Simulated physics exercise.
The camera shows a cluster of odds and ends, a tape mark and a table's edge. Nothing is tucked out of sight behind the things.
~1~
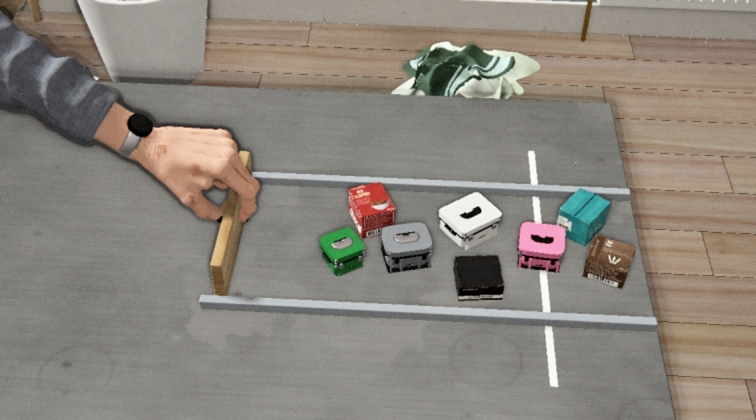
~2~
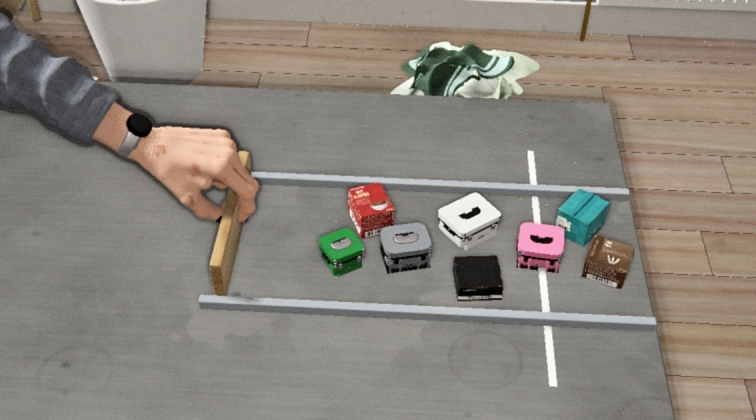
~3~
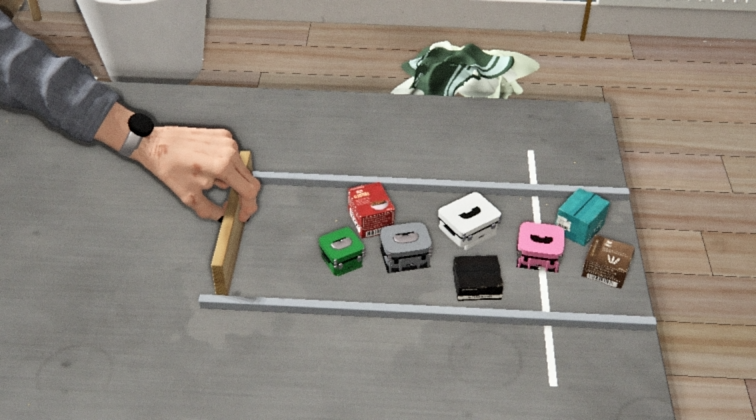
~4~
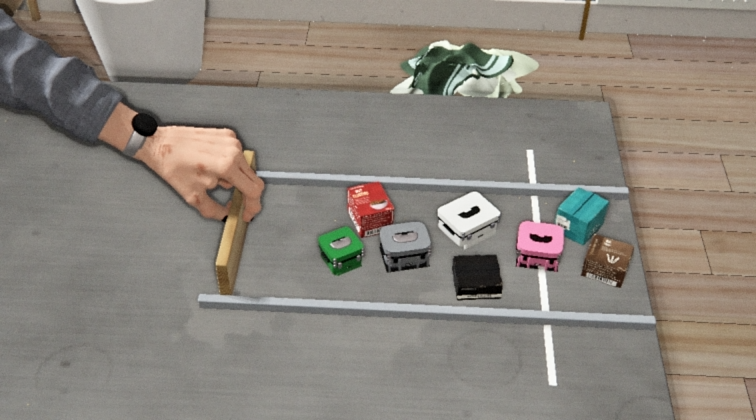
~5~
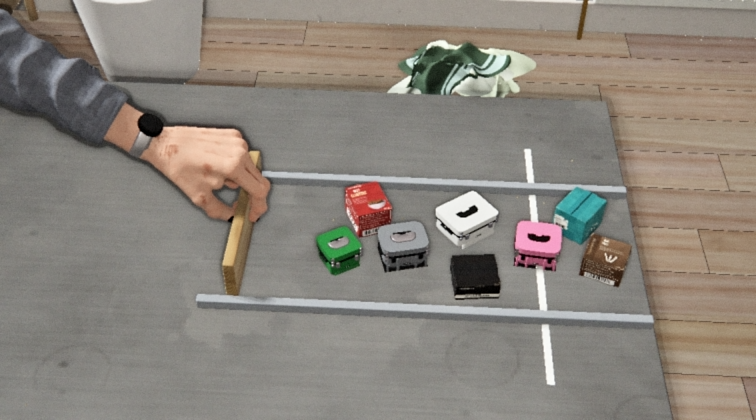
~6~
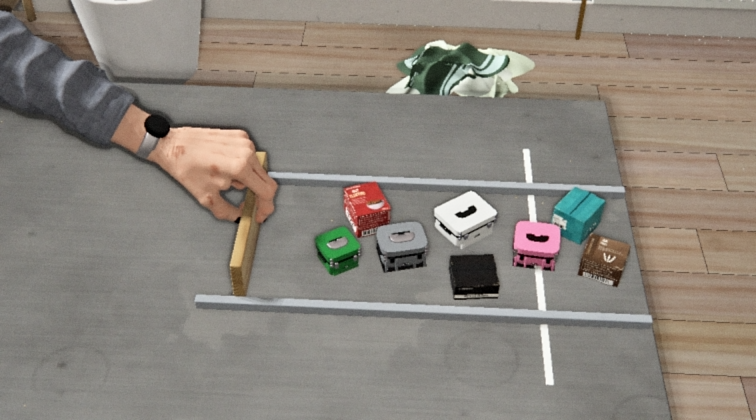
To begin with, a hand grips a wooden board upright between two rails on a grey table, left of eight small boxes and cases grouped around a white tape line. The hand then slides the board slightly to the right, leaving a gap before the green case, while the objects stay put.
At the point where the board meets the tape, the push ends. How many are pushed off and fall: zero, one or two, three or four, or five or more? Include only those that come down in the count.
The push drops only one or a pair off the table.
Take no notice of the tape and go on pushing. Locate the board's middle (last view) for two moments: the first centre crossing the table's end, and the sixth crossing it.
For the first, roughly (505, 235); for the next, roughly (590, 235).
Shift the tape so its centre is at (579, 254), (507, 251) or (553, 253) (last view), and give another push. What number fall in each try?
3, 0, 2.
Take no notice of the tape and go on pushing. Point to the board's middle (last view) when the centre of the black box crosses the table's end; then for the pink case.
(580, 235) and (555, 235), roughly.
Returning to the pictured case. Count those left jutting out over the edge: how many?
The answer comes to 2.
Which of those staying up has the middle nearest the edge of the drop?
The turquoise box is foremost.
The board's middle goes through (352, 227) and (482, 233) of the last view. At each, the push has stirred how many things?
3 and 8.
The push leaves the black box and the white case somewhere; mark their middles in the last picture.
The black box ends at (600, 293) and the white case at (589, 213).
Soon after, none off yet; brown box at rest near (604, 260); turquoise box at rest near (578, 215); pink case at rest near (536, 246).
After that, none off yet; brown box displaced about its own width near (634, 268); turquoise box displaced a little near (595, 214); pink case displaced about its own width near (593, 252).
In the end, the number that fall off is one or two; gone, brown box.
